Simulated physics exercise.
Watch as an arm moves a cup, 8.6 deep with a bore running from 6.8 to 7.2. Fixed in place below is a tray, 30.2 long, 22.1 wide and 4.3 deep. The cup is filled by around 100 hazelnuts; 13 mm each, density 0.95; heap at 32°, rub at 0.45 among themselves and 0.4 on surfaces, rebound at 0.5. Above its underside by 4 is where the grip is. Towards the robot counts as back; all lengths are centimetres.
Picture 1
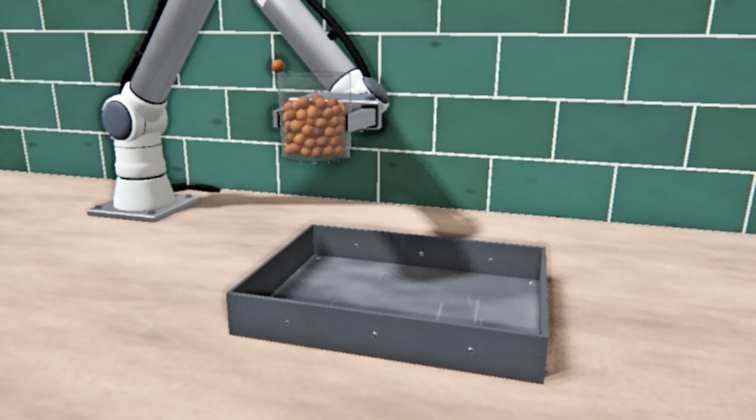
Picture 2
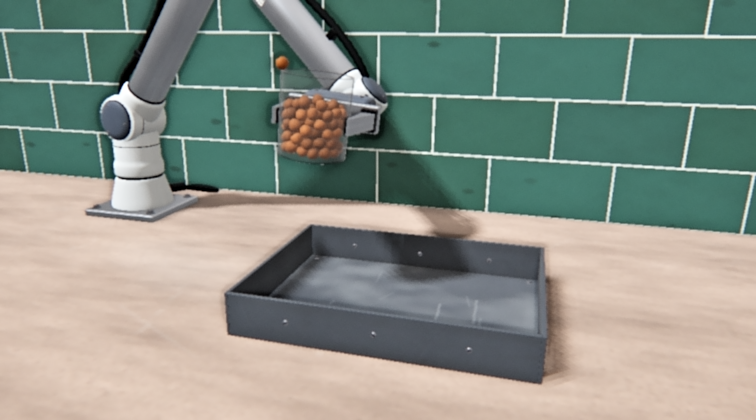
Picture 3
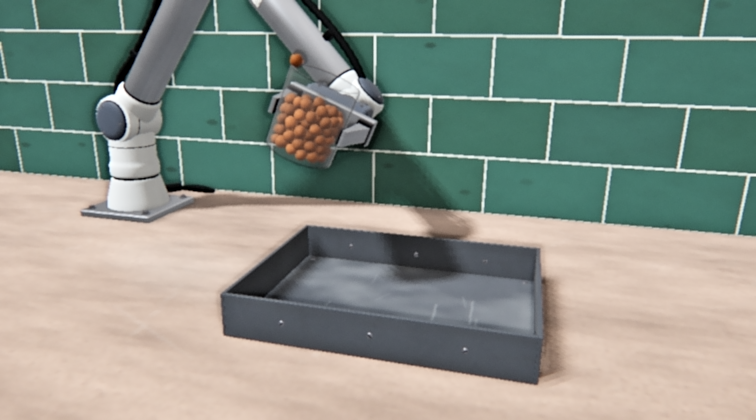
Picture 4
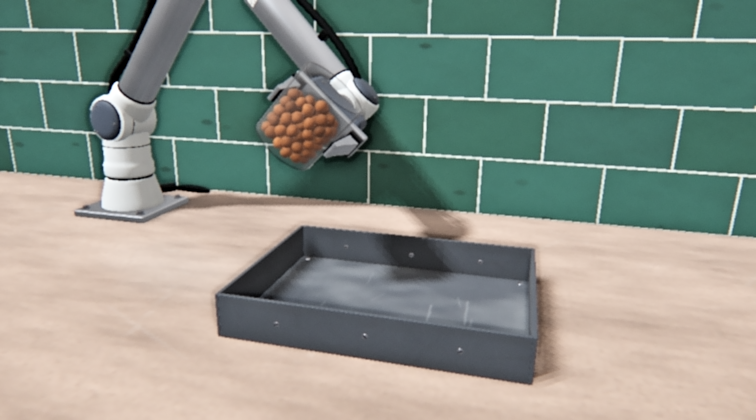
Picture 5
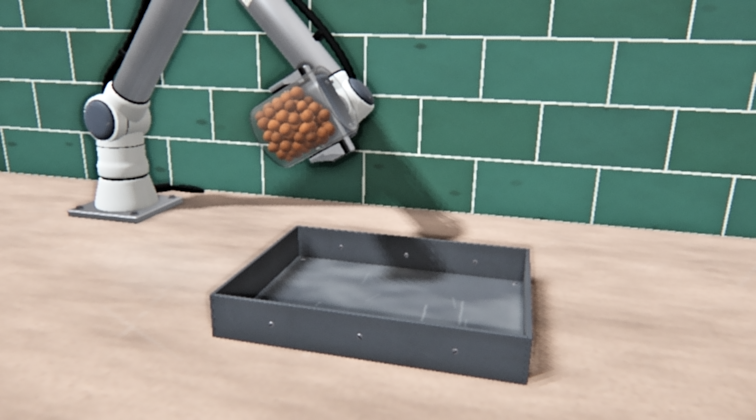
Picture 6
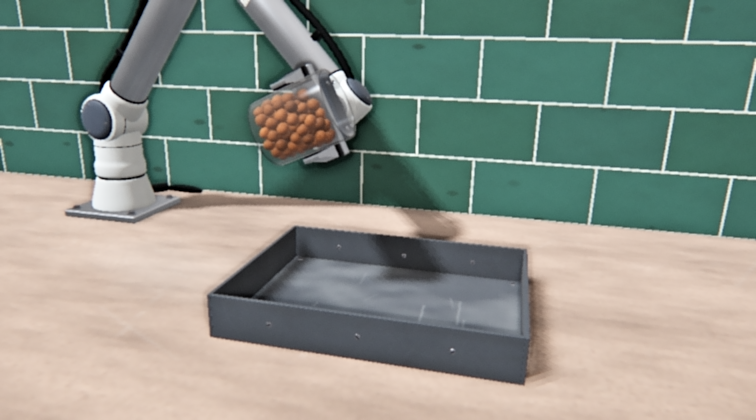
A robotic arm held a clear cup of round brown nuts above an empty dark tray and steadily tilted it far over to the left, with the nuts staying inside.
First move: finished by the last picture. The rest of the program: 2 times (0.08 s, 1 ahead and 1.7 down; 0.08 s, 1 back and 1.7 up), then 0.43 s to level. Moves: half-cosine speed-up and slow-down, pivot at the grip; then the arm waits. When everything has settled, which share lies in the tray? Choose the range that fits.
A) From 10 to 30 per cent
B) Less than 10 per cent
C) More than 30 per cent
Option B: Less than 10 per cent.
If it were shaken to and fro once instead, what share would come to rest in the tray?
About 0 per cent, then.
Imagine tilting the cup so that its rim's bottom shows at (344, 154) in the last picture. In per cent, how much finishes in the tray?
That comes to some 15 percent.
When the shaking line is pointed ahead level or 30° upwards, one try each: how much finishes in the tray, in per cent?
Roughly 10 per cent, then 15 per cent.
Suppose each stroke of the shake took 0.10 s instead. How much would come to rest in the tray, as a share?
The share would be near 0 %.
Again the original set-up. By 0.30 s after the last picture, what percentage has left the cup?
About 0 per cent by then.
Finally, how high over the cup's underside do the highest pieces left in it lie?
Around 8.0 centimetres above the underside.
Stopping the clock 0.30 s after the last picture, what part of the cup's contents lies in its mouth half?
Around 35 per cent of it.
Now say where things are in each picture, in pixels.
The first frame shows cup middle at (316, 117), level; upper third of the load around (317, 110), from x 280 to 340, top at y 65; 97 in the cup.
The second frame shows cup middle at (315, 117), tilted 6° forward; upper third of the load around (313, 110), from x 280 to 340, top at y 65.
The third frame shows cup middle at (312, 118), tilted 22° forward; upper third of the load around (307, 111), from x 275 to 340, top at y 60.
The fourth frame shows cup middle at (308, 119), tilted 43° forward; upper third of the load around (299, 110), from x 265 to 330, top at y 95.
The fifth frame shows cup middle at (303, 119), tilted 59° forward; upper third of the load around (293, 109), from x 260 to 330, top at y 95.
The sixth frame shows cup middle at (301, 120), tilted 65° forward; upper third of the load around (290, 109), from x 260 to 330, top at y 95; 97 in the cup.
Then, 0.30 s later, tilted 65° forward, highest piece 22 above the table; 97 in the cup.
Then, 0.60 s later, tilted 18° forward, highest piece 24 above the table; 96 in the cup, 1 in the tray.
Then, 0.95 s later, level, highest piece 24 above the table; 96 in the cup, 1 in the tray.
Then, 2.00 s later, level, highest piece 24 above the table; 96 in the cup, 1 in the tray.
At rest, 96 in the cup, 1 in the tray. That is 1 % in the tray.
